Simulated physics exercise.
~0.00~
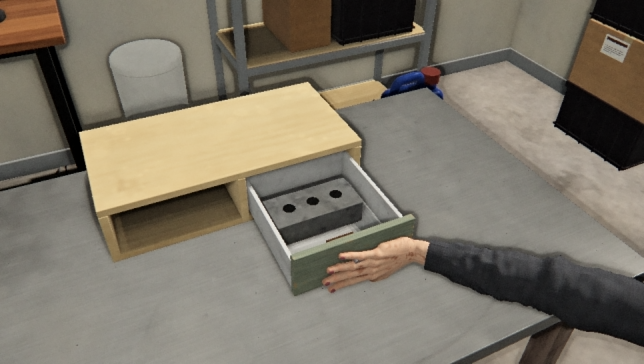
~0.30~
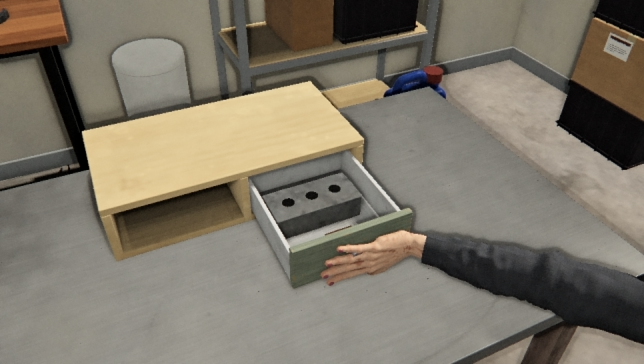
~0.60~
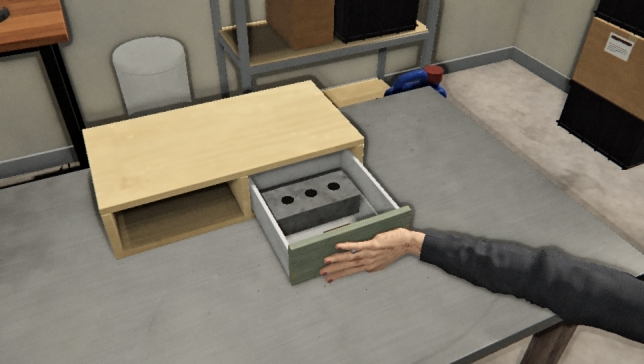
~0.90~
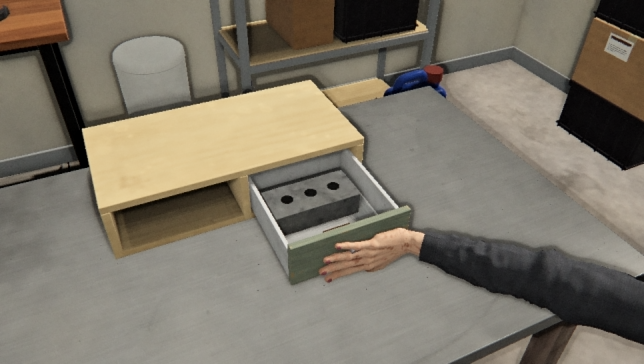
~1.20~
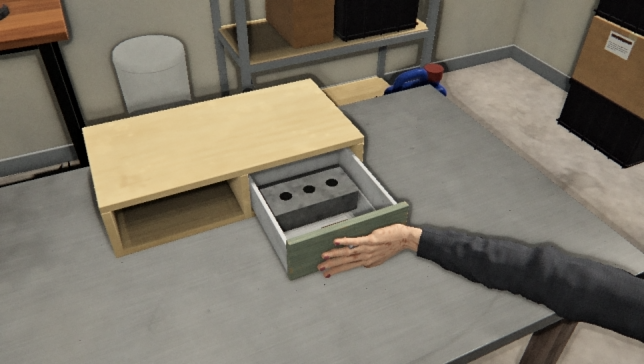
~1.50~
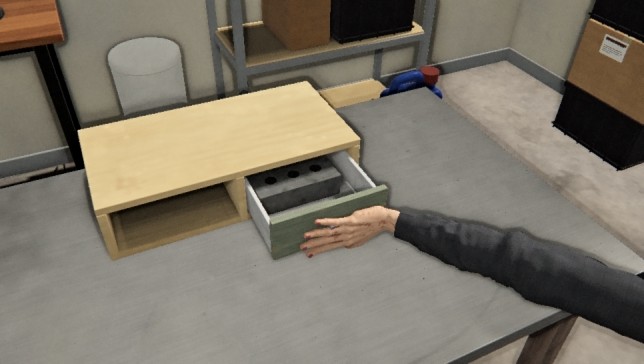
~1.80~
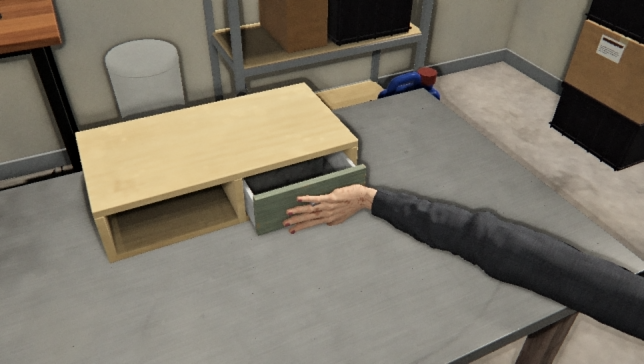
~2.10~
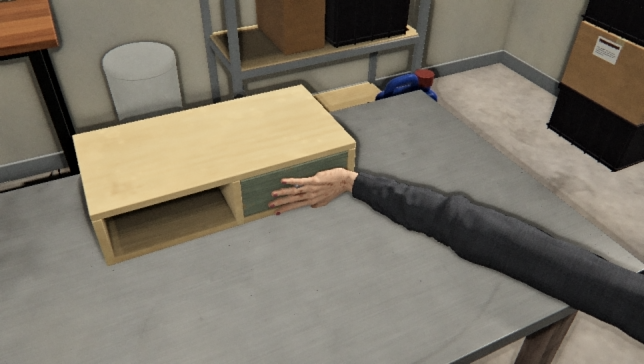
On a grey table in a storage-like room, a hand rested against the green front of an open drawer in a pale wooden chest, with a grey brick with holes inside, then pushed it steadily inward until the drawer closed fully, hiding the brick.
